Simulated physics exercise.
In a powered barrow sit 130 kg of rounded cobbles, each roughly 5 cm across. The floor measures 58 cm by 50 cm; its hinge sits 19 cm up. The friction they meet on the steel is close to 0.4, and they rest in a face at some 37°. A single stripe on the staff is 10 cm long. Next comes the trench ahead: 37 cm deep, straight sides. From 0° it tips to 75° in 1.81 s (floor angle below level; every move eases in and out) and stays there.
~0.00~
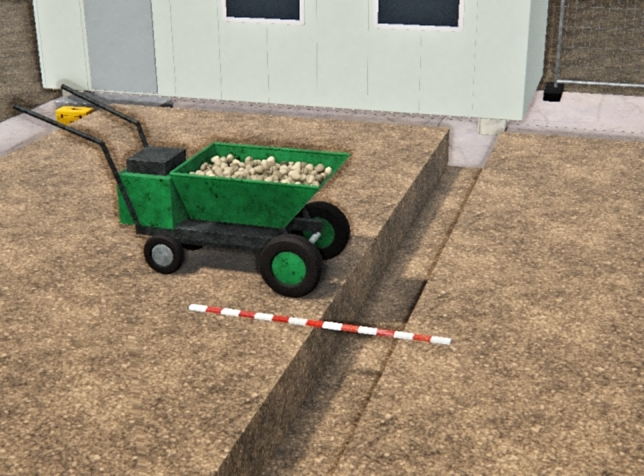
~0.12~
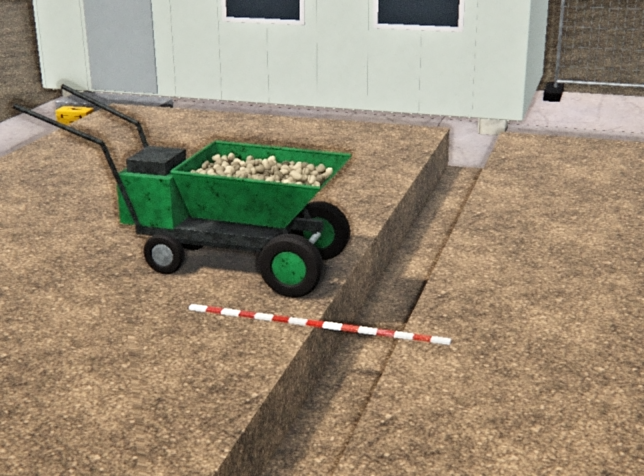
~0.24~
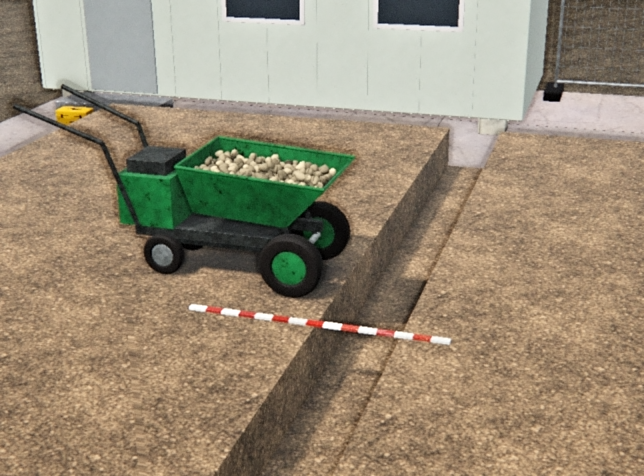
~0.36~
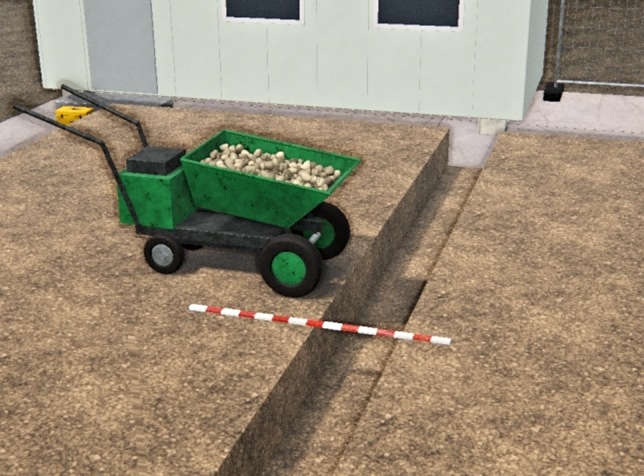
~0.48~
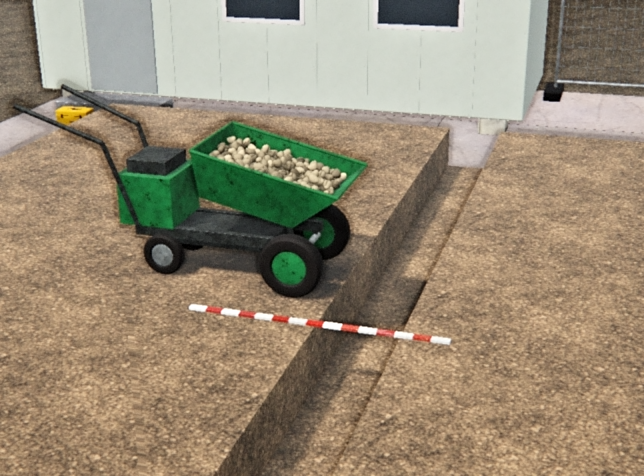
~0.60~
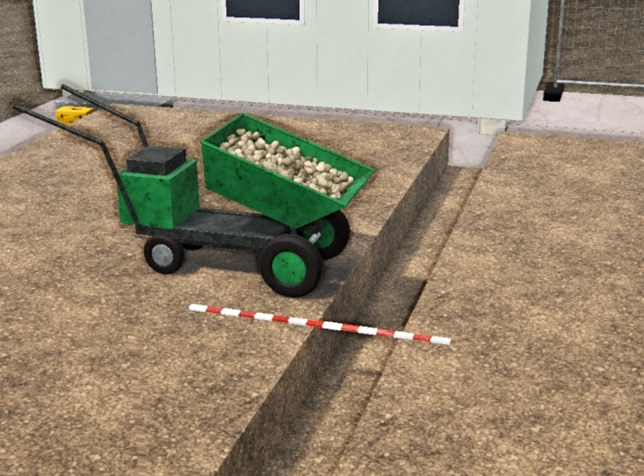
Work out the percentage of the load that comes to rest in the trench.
It works out at about 60 per cent of the load.
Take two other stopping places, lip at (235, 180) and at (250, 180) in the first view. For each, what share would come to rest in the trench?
I'd expect some 70 per cent, then some 95.
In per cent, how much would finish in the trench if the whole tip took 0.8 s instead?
Something close to 45 per cent.
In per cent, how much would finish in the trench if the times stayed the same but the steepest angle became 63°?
It would be near 65 per cent.
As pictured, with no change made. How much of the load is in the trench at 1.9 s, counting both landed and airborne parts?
Around 35 per cent of it.
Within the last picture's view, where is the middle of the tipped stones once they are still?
Somewhere near pixel (415, 328).
After 1.4 s the floor is at 63°; 98 % in the tray, 2 % in the trench; the foremost stones are at (403, 264).
After 1.9 s the floor is at 75°; 31 % in the tray, 34 % in the trench, 35 % past the trench; the foremost stones are at (522, 293).
After 2.3 s the floor is at 75°; 9 % in the tray, 50 % in the trench, 41 % past the trench; the foremost stones are at (572, 300).
After 4.2 s the floor is at 75°; 0 % in the tray, 60 % in the trench, 40 % past the trench; the foremost stones are at (588, 301).
